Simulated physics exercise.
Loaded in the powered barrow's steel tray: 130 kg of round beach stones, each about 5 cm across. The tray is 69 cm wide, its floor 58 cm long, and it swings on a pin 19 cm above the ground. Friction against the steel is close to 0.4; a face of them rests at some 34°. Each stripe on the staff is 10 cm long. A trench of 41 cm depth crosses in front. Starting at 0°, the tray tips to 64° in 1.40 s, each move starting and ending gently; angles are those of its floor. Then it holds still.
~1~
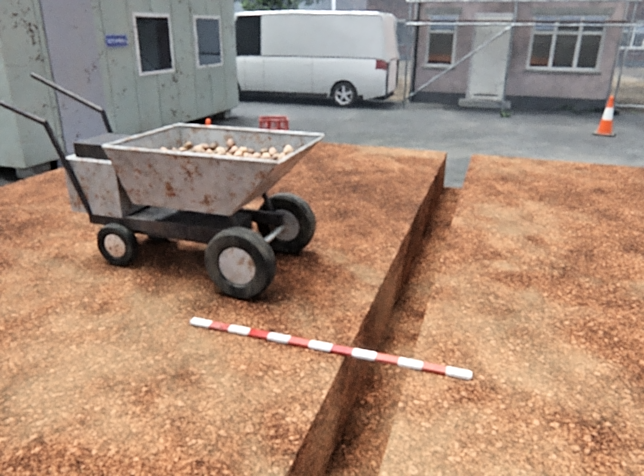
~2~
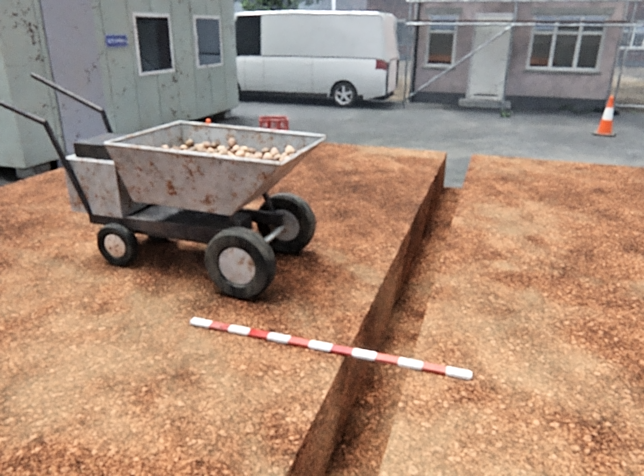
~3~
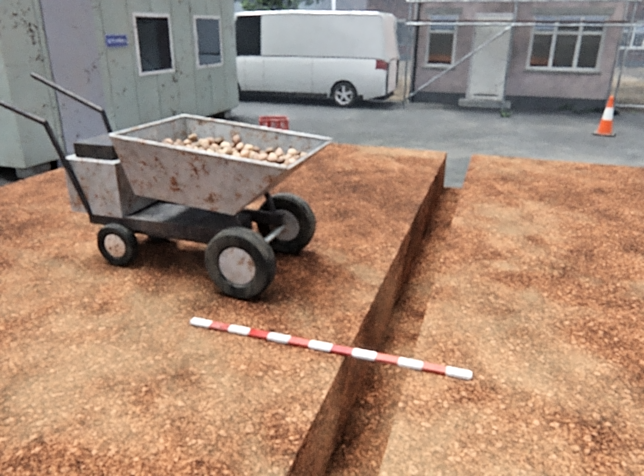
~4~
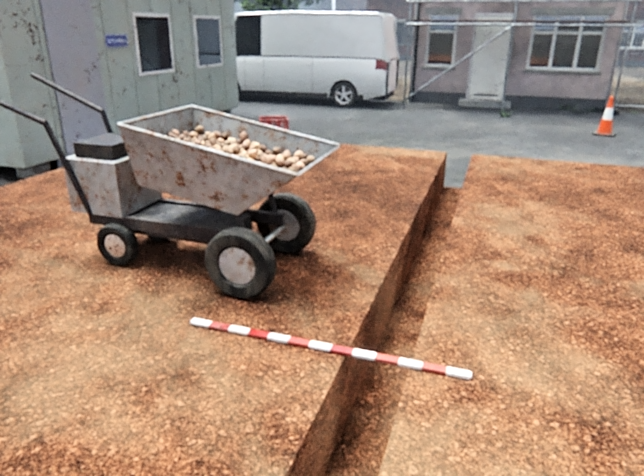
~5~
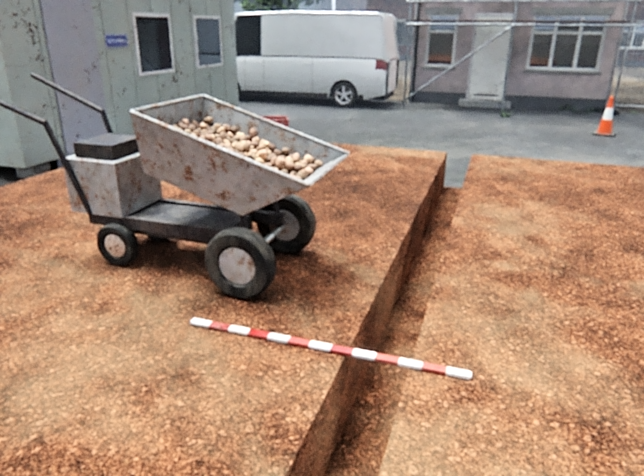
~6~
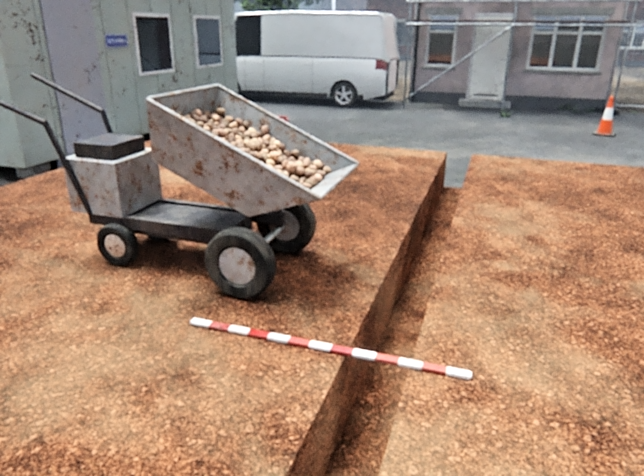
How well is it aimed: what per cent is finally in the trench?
About 86 per cent.
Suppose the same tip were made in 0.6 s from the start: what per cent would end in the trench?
Then about 65 per cent.
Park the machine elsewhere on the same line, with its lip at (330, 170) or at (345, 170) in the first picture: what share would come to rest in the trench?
Near 25 per cent from the first place, 10 from the second.
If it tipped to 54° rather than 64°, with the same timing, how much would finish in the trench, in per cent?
Then about 80 per cent.
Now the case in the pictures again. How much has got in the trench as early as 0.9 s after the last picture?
Some 35 per cent.
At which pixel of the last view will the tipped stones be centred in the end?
Near (405, 343).
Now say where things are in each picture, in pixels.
The first frame shows lip at (277, 163), floor tilted 0°, highest stones at (263, 155).
In the second frame, the tray is at 1°, its lip at (280, 164); the top of the load is at (257, 154).
In the third frame, the tray is at 5°, its lip at (287, 169); the top of the load is at (198, 142).
The fourth frame shows lip at (297, 176), floor tilted 10°, highest stones at (196, 135).
The fifth frame shows lip at (308, 186), floor tilted 17°, highest stones at (193, 126).
In the sixth frame, the tray is at 25°, its lip at (320, 198); the top of the load is at (205, 117).
Then, 0.5 s after the last picture the floor is at 54°, 100 % in the tray; the foremost stones are at (349, 230).
Then, 0.9 s after the last picture the floor is at 64°, 59 % in the tray, 1 % short of the trench, 37 % in the trench, 2 % past the trench; the foremost stones are at (445, 303).
Then, 1.3 s after the last picture the floor is at 64°, 22 % in the tray, 1 % short of the trench, 64 % in the trench, 14 % past the trench; the foremost stones are at (536, 324).
Then, 3.2 s after the last picture the floor is at 64°, 0 % in the tray, 86 % in the trench, 14 % past the trench; the foremost stones are at (598, 333).
